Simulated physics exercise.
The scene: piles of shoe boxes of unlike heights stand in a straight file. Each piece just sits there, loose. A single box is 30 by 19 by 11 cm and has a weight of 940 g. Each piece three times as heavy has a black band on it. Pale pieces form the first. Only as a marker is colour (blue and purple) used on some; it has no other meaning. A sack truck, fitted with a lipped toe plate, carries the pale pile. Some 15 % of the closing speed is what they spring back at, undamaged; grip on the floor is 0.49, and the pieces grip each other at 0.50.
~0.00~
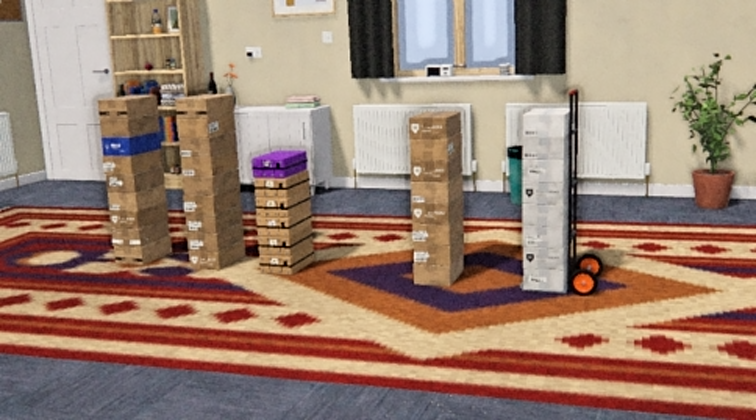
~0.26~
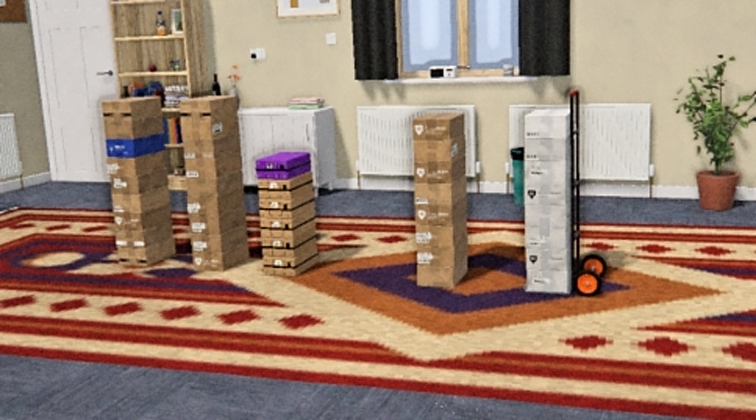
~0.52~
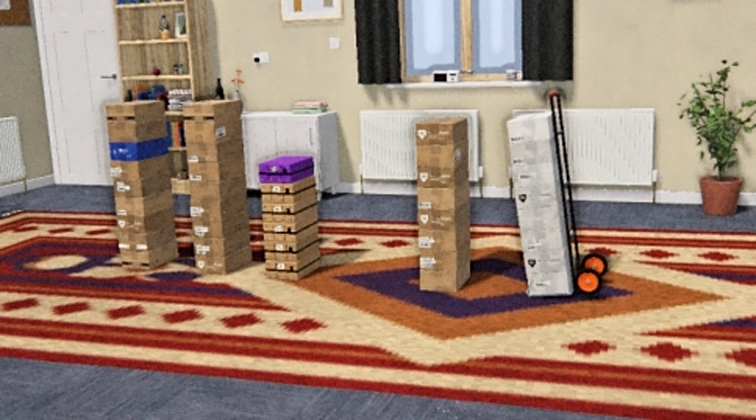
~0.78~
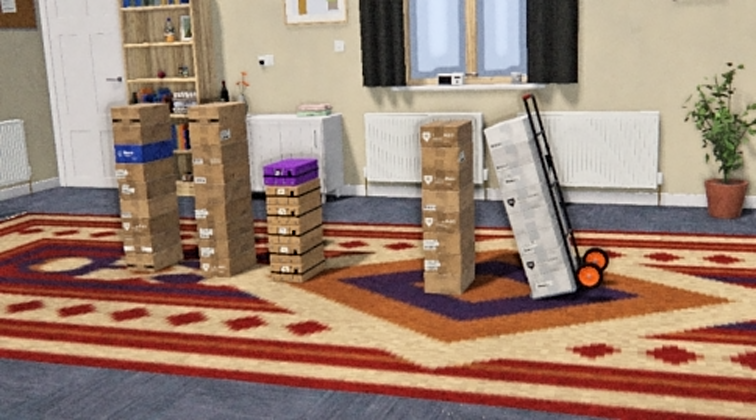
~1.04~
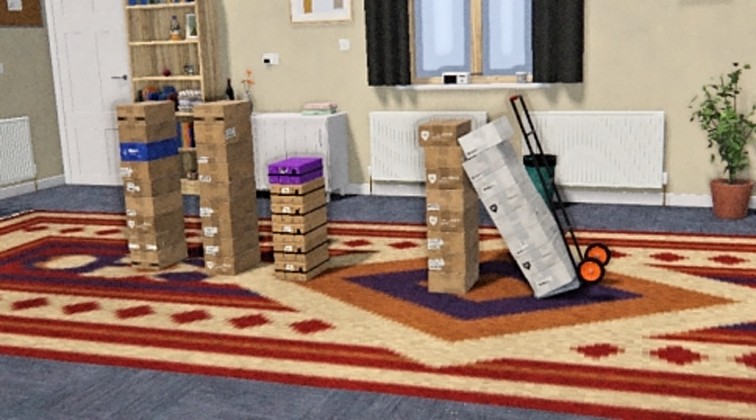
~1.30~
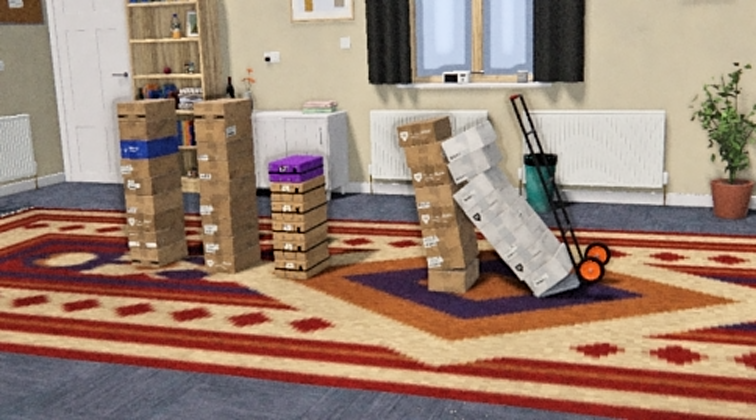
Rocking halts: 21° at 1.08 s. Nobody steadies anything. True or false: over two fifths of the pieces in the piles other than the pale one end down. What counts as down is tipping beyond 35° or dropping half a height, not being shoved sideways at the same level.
False.
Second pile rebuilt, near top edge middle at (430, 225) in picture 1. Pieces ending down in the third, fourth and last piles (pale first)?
Pile by pile that makes third 0, fourth 0, last 0.
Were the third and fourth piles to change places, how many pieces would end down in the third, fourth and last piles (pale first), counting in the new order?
Down per pile: Third 0, fourth 0, last 0.
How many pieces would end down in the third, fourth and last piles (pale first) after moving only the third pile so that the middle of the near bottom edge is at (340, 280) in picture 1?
Then, pile by pile: Third 6, fourth 8, last 9.
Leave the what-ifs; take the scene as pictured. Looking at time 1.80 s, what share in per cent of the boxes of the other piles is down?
20 percent by then.
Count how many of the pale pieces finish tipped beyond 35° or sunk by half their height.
Count: 8 pale pieces.
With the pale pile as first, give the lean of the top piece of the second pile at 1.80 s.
It leans some 60°.
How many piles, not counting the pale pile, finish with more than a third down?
1.
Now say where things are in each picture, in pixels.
In the first frame (places mark the middle of the side facing us), truck frame (571, 135) 0° forward; purple box (268, 169); blue box (146, 144); the rest undisturbed.
Truck frame (572, 135) 1° forward; blue box (150, 145), in the second frame.
Truck frame (556, 136) 7° forward, top of the pale pile leaning 7°; blue box (153, 149); the rest undisturbed, in the third frame.
Truck frame (535, 136) 16° forward, top of the pale pile leaning 16°; blue box (158, 151); the rest undisturbed, in the fourth frame.
Truck frame (526, 136) 21° forward, top of the pale pile leaning 27°; blue box (163, 149); one has shifted, in the fifth frame.
Truck frame (526, 135) 21° forward, top of the pale pile leaning 26°; blue box (164, 147); purple box (284, 173); steepest lean 9°, the box at (430, 176); 7 disturbed, none down, in the sixth frame.
After 1.54 s, 8 of the pale pile down; none of the 32 other boxes down, 7 disturbed.
After 1.80 s, 8 of the pale pile down; 7 of the 32 other boxes down.
At rest (2.6 s), 8 of the pale pile down; 7 of the 32 other boxes down; purple box shifted 10 mm; blue box unmoved. That is 22 per cent. As the last picture would show them, middles, purple box near (295, 169), blue box near (150, 147).
